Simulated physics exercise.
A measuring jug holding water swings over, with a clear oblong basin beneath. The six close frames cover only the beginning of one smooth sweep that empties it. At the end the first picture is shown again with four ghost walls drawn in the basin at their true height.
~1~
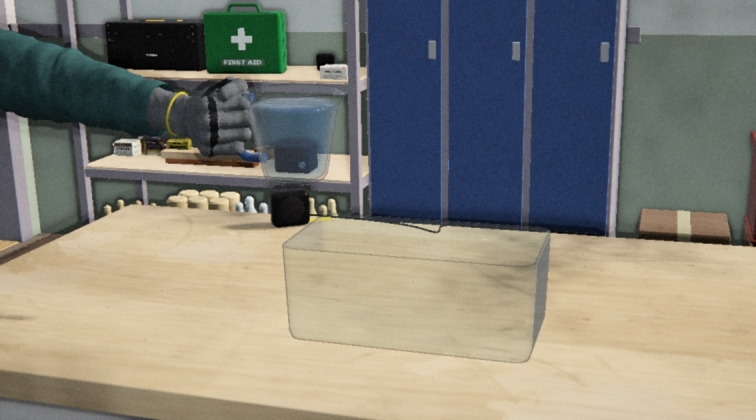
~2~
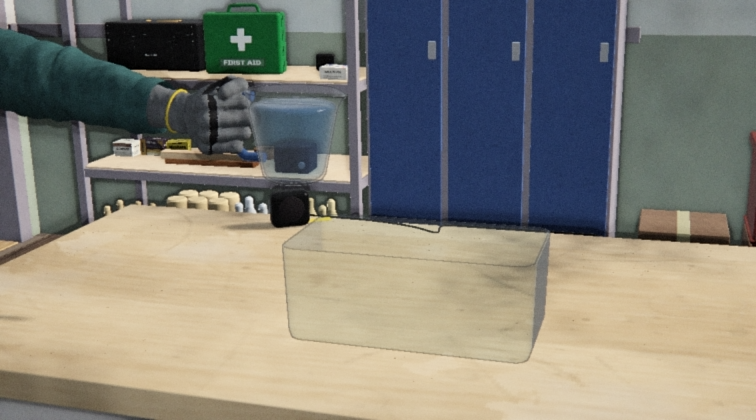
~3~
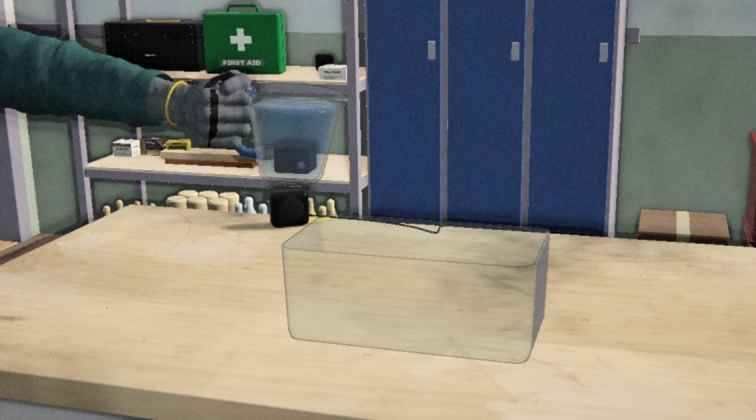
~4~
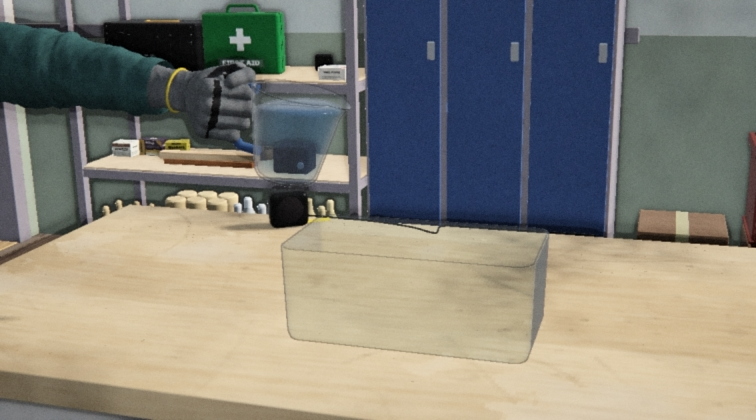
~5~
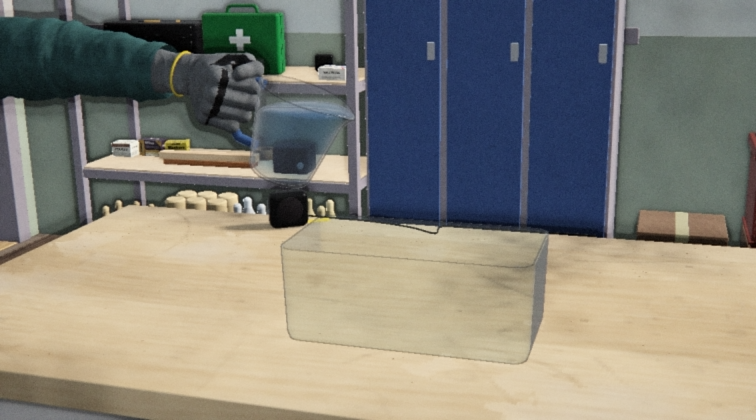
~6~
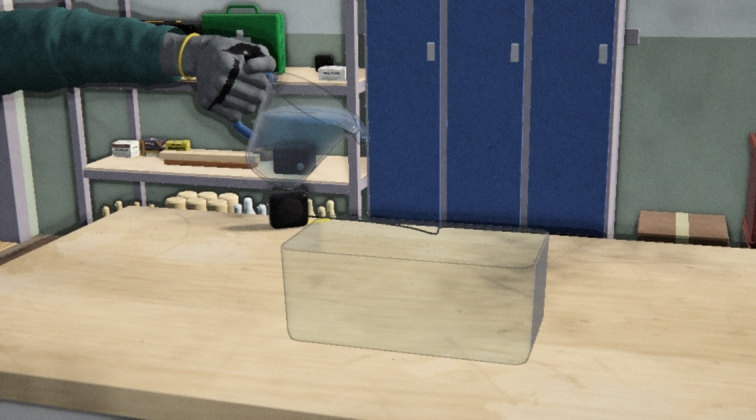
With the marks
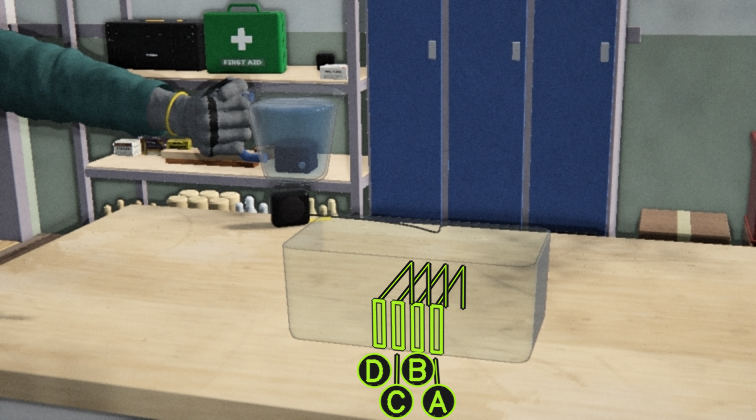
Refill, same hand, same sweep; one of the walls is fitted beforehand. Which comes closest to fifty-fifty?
The answer is position D.
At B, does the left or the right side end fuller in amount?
The left one.
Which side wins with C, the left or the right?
More ends on the left.
On the marked copy, A at (435, 359); B at (416, 357); C at (397, 355); D at (378, 353).
For position A, about 96 % ends left of the wall and 2 % right of it.
For position B, about 95 % ends left of the wall and 3 % right of it.
For position C, about 81 % ends left of the wall and 18 % right of it.
For position D, about 46 % ends left of the wall and 54 % right of it.
